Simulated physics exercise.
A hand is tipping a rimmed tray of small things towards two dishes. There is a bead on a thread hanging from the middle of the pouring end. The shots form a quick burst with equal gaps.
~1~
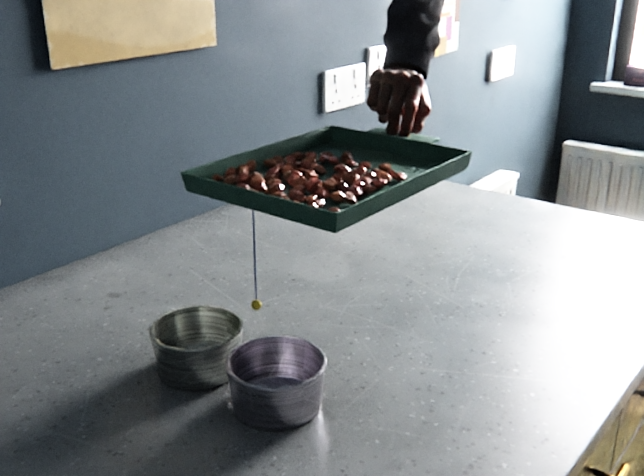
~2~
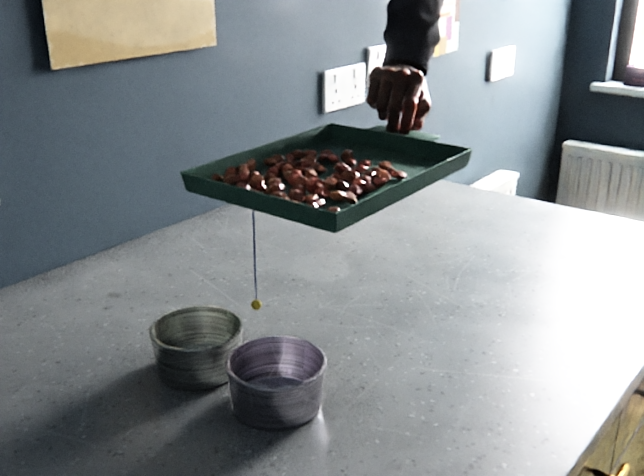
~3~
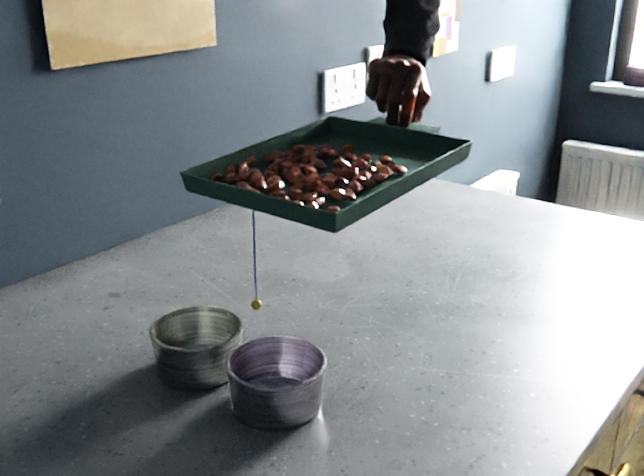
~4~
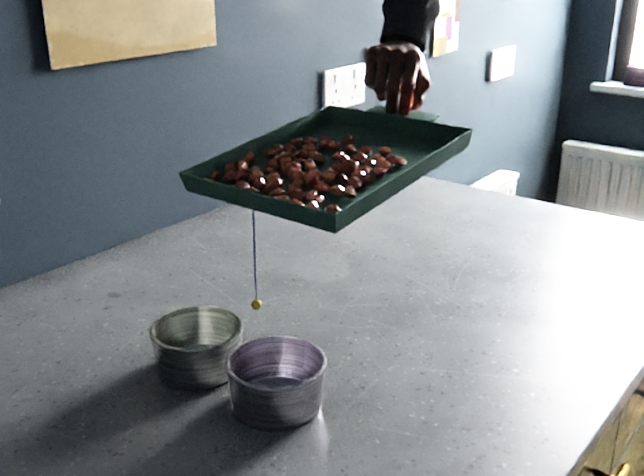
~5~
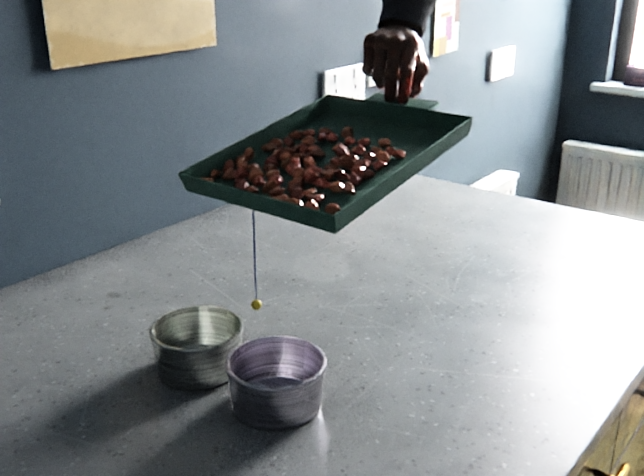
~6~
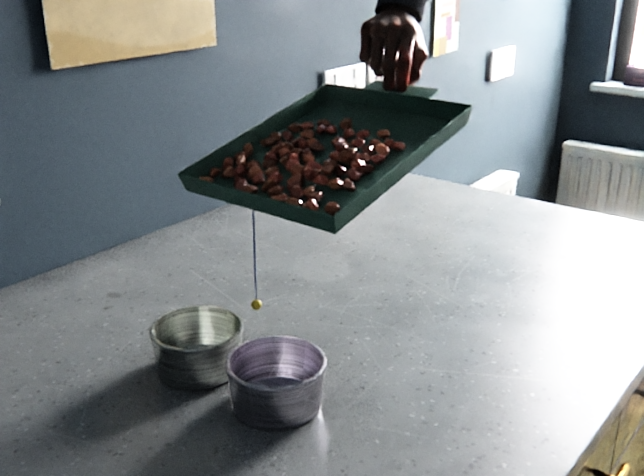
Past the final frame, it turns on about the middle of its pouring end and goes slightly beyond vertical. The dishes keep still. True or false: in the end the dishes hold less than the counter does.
False.
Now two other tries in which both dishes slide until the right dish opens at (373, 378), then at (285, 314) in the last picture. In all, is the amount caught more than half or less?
The pair would catch the lesser share the first time and the lesser share the second time.
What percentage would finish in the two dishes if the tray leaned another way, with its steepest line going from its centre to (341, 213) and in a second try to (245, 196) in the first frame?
Around 20 percent for the first aim and around 70 percent for the second.
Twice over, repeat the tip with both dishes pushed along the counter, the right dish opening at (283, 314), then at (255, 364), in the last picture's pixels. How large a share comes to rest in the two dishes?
Close to 0 in a hundred, then close to 80 in a hundred.
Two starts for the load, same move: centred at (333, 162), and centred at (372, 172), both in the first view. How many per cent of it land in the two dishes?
In order, about 80 and 80 in a hundred.
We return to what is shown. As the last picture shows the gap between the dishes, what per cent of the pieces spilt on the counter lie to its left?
I'd put it at around 90 per cent.
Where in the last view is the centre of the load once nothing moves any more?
Centre at rest, last view: Approx. (202, 369).
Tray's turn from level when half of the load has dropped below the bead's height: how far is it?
That happens at close to 100 degrees.
Shortly afterwards, tray tipped steeply; the whole lot on the tray.
Next, tray tipped right over; near half on the tray; a little in the right dish; near a quarter in the left dish; a little outside both; near a quarter in the air.
Some moments later, tray tipped past a quarter turn; near a third in the right dish; near half in the left dish; near a quarter outside both.
In the end, tray tipped past a quarter turn; near a third in the right dish; near half in the left dish; near a quarter outside both.
